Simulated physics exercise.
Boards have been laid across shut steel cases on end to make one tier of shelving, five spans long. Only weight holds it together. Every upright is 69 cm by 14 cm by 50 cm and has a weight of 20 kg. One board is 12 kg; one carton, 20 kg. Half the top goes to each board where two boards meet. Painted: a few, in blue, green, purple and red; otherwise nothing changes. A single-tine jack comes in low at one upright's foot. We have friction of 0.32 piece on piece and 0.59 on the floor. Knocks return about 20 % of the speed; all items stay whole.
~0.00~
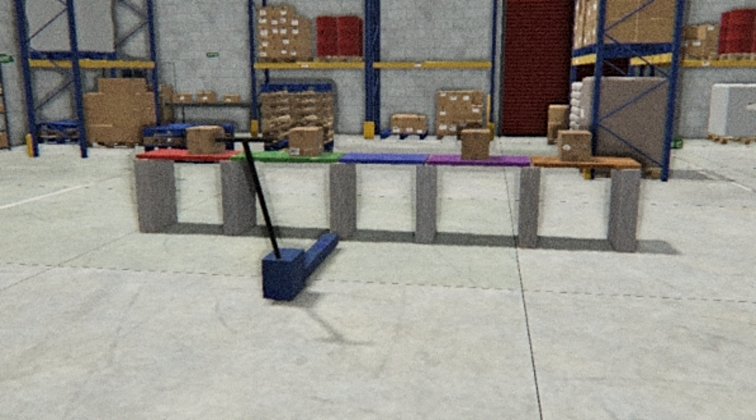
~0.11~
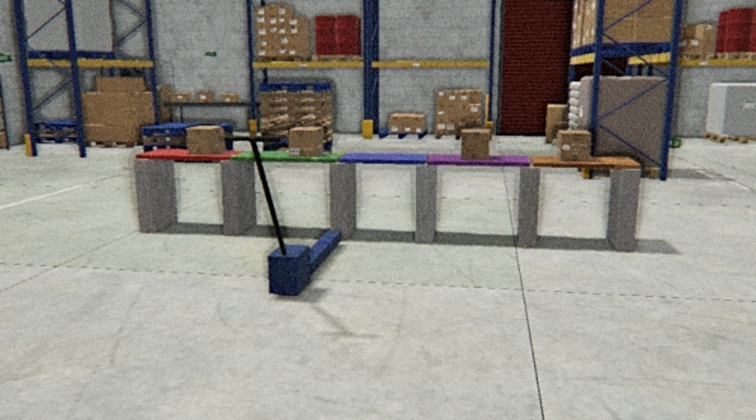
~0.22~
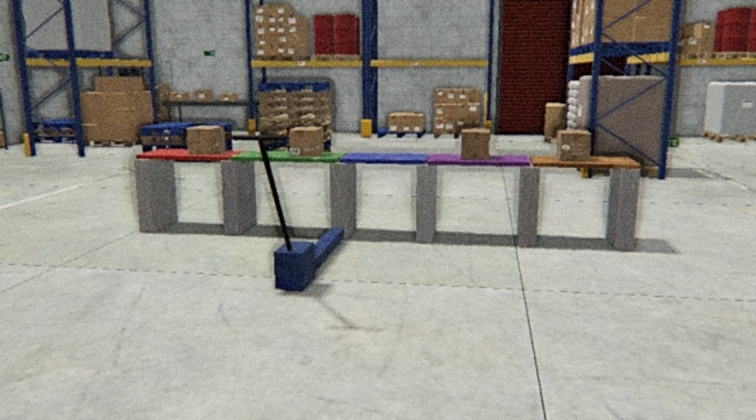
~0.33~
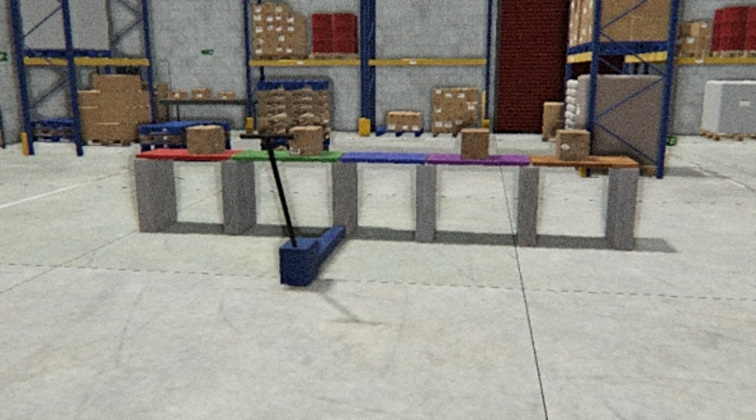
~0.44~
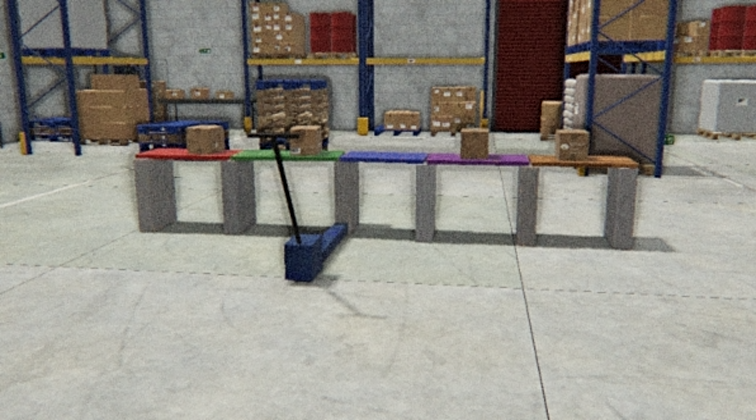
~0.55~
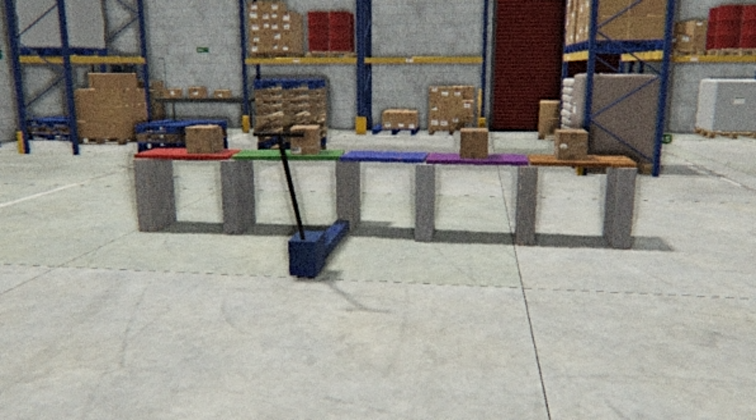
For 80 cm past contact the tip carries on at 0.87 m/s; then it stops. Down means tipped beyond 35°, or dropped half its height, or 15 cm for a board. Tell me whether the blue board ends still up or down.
The blue board ends down.
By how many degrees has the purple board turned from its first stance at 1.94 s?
Close to 0° of tilt compared with the start.
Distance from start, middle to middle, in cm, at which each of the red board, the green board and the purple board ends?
Red 0 cm, green 50 cm, purple 0 cm.
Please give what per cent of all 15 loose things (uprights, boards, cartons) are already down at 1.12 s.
0 %.
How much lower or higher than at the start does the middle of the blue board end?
About 40 cm lower.
After 0.74 s, none of the 15 pieces down, 4 disturbed; blue board 9 cm from its place; green board 11 cm from its place.
After 1.12 s, none of the 15 pieces down, 5 disturbed; blue board 5° from how it stood; green board 5° from how it stood.
After 1.32 s, 3 of the 15 pieces down; blue board 46° from how it stood, 29 cm lower; green board 42° from how it stood, 35 cm lower.
After 1.94 s, 3 of the 15 pieces down; blue board 58° from how it stood, 38 cm lower; green board 45° from how it stood, 35 cm lower.
In the end (4.3 s), 3 of the 15 pieces down; blue board 58° from how it stood, 38 cm lower; green board 44° from how it stood, 36 cm lower; red board 34 mm from its place. From the last view, middles, blue board near (399, 194), green board near (288, 188).
